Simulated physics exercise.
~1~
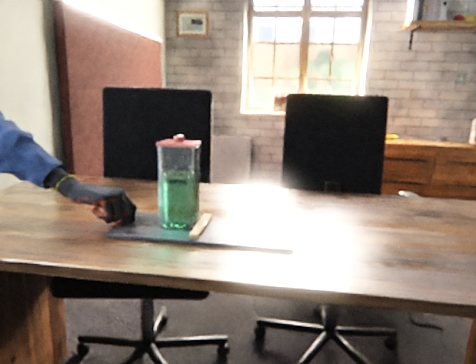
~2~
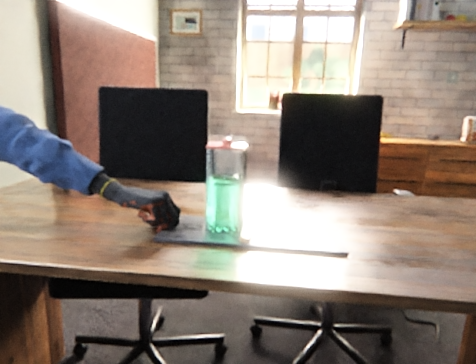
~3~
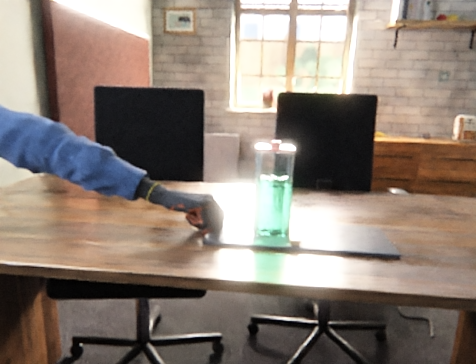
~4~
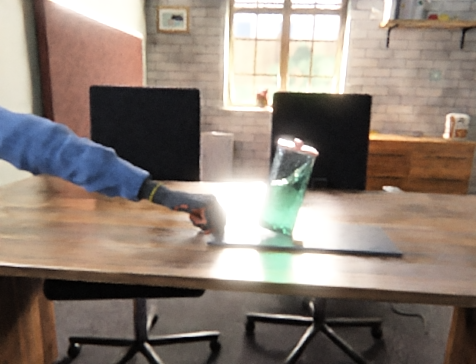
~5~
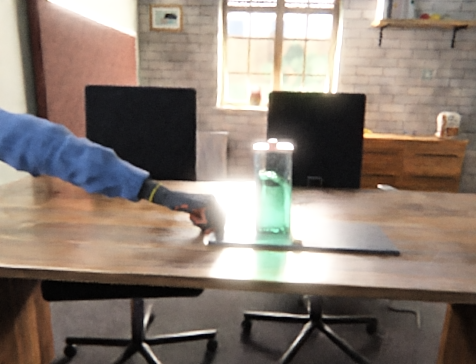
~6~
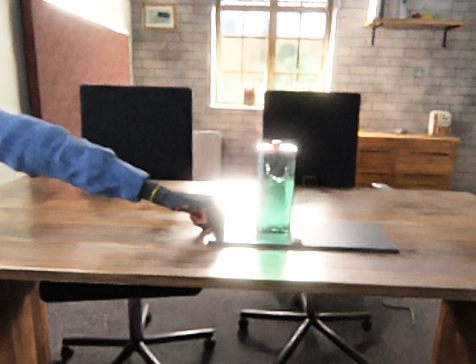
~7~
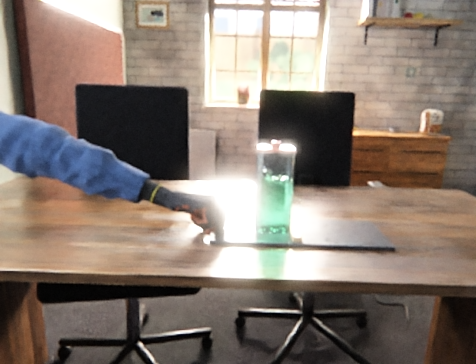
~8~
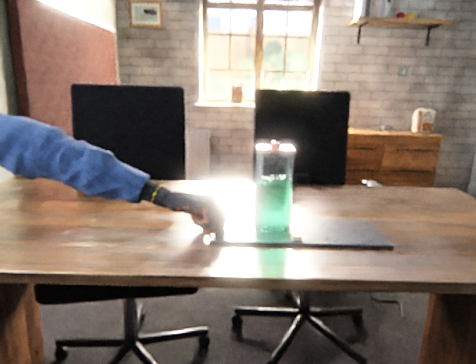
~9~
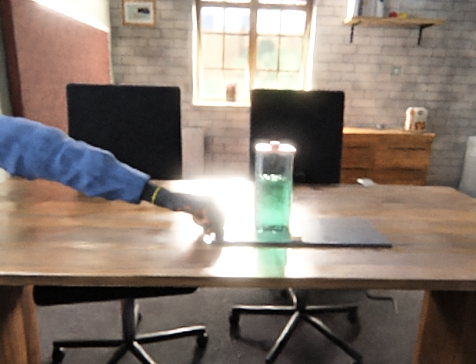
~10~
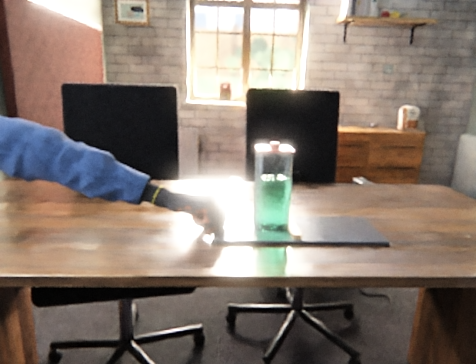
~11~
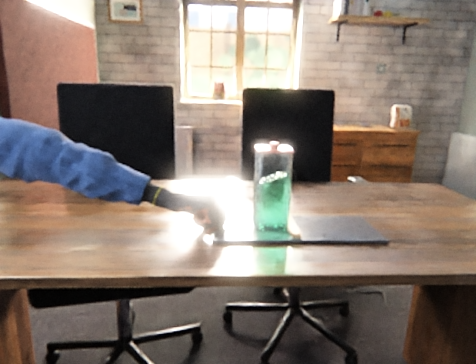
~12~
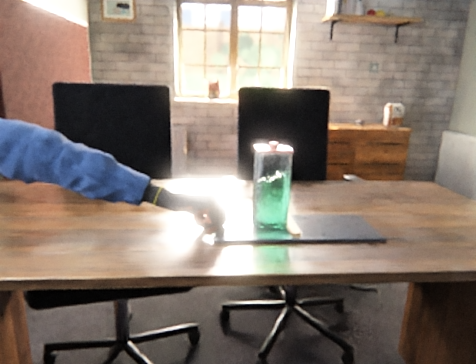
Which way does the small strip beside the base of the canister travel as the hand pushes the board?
It travels to the right along with the board, then stays put once the board stops.
